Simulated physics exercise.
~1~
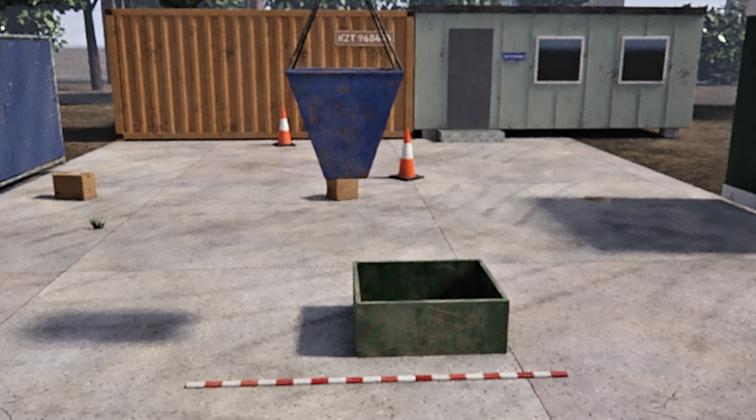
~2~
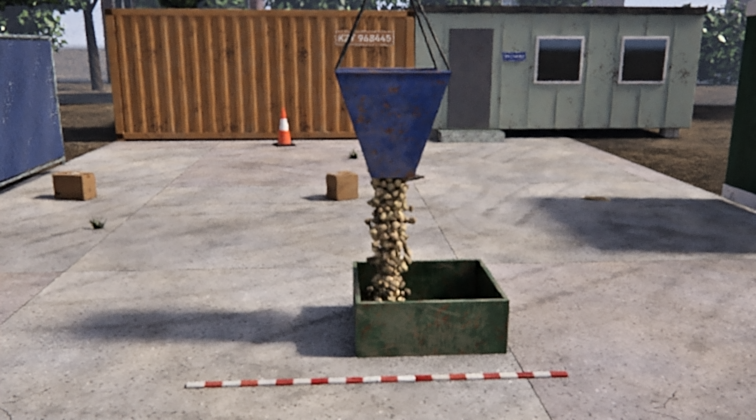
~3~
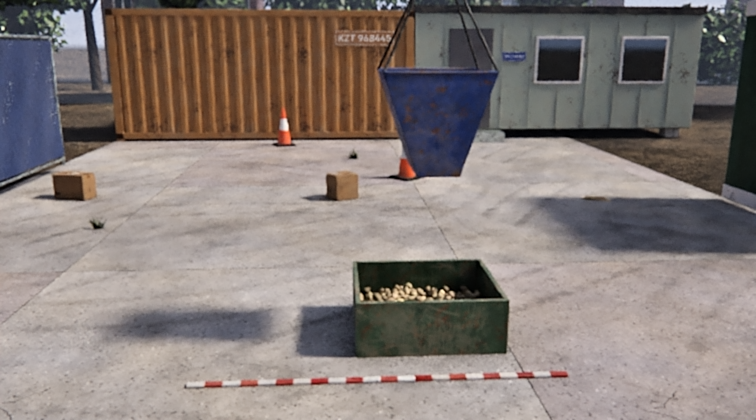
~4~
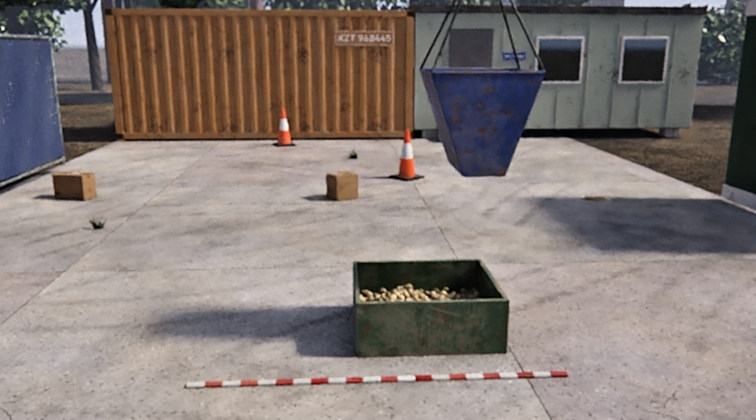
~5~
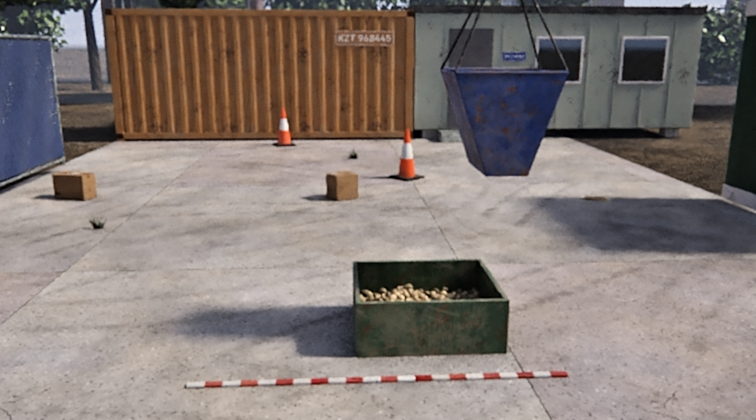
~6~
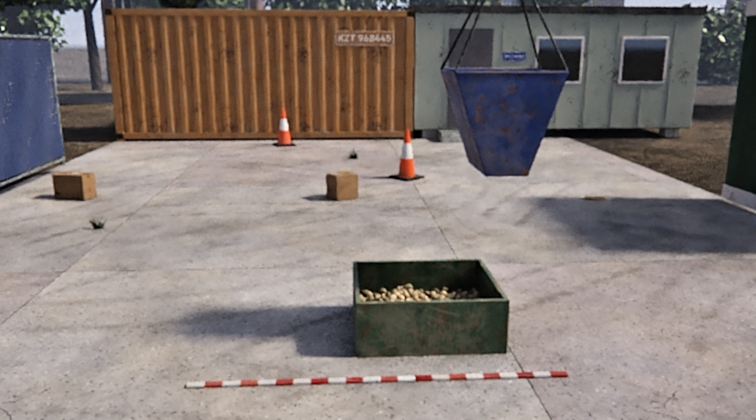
A hanging blue skip moves right, dropping round stones that settle inside a green bin.
